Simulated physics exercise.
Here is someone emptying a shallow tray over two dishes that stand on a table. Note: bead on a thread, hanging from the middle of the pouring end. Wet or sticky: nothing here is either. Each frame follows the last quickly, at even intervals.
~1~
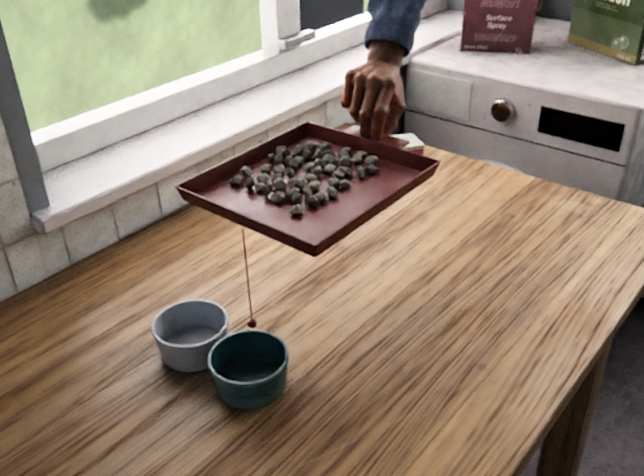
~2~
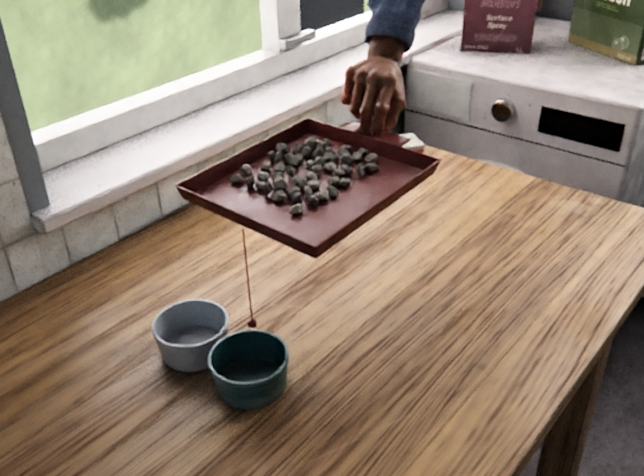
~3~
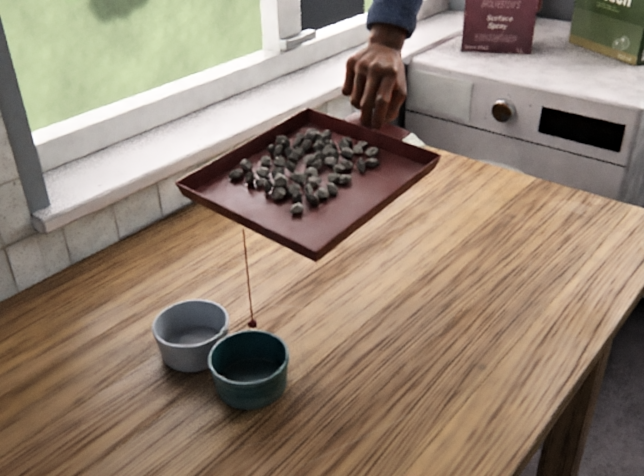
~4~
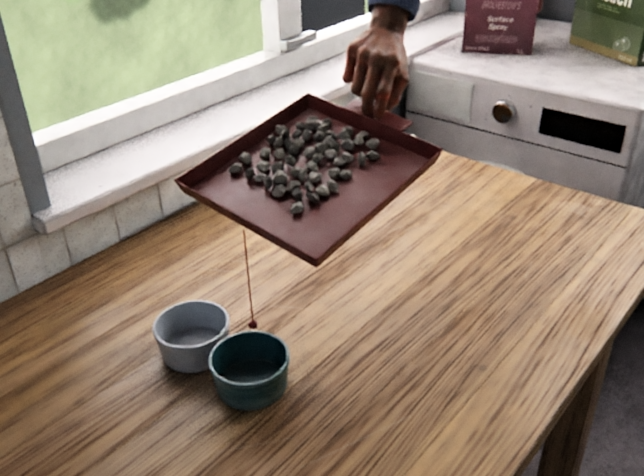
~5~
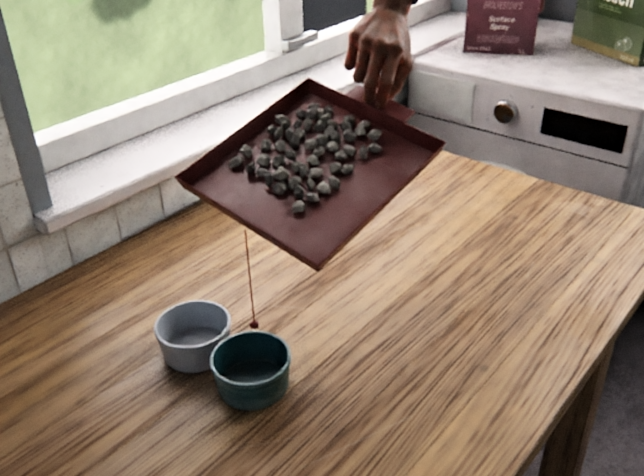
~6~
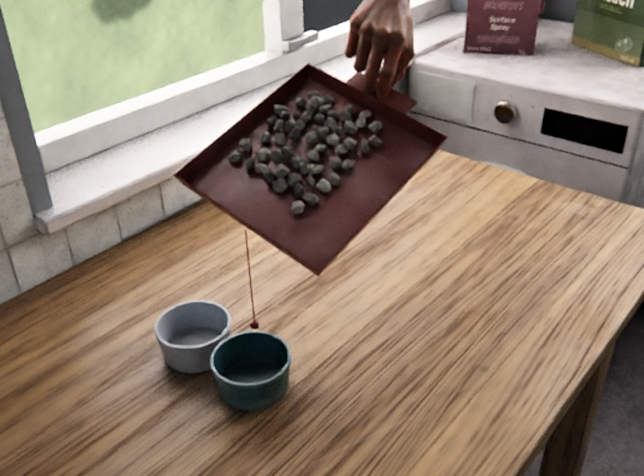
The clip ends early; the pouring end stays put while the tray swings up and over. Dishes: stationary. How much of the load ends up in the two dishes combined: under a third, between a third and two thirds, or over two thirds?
So the dishes end up with below a third of the load.
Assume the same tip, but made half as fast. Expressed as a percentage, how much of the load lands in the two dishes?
Near 0 in a hundred.
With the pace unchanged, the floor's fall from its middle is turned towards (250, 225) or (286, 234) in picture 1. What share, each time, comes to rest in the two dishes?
First case about 50 percent; second case about 10 percent.
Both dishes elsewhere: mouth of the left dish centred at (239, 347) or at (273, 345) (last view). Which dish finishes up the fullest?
In turn: The dish on the right-hand side, then the dish on the right-hand side.
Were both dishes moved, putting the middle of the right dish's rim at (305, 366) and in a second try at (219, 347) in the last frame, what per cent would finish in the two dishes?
In order, 60 % and 0 %.
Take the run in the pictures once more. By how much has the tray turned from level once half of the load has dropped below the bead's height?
Angle: Close to 85°.
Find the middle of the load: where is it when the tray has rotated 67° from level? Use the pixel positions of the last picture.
The middle of the pieces lands at roughly (318, 252).
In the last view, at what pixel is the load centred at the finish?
About (331, 405).
Soon, tray tipped steeply; most on the tray; a small part in the air.
A while on, tray tipped past a quarter turn; a small part on the tray; most outside both; a small part in the air.
Towards the end, tray tipped past a quarter turn; all outside both.
Finally, tray tipped past a quarter turn; none in the right dish; none in the left dish; all outside both.
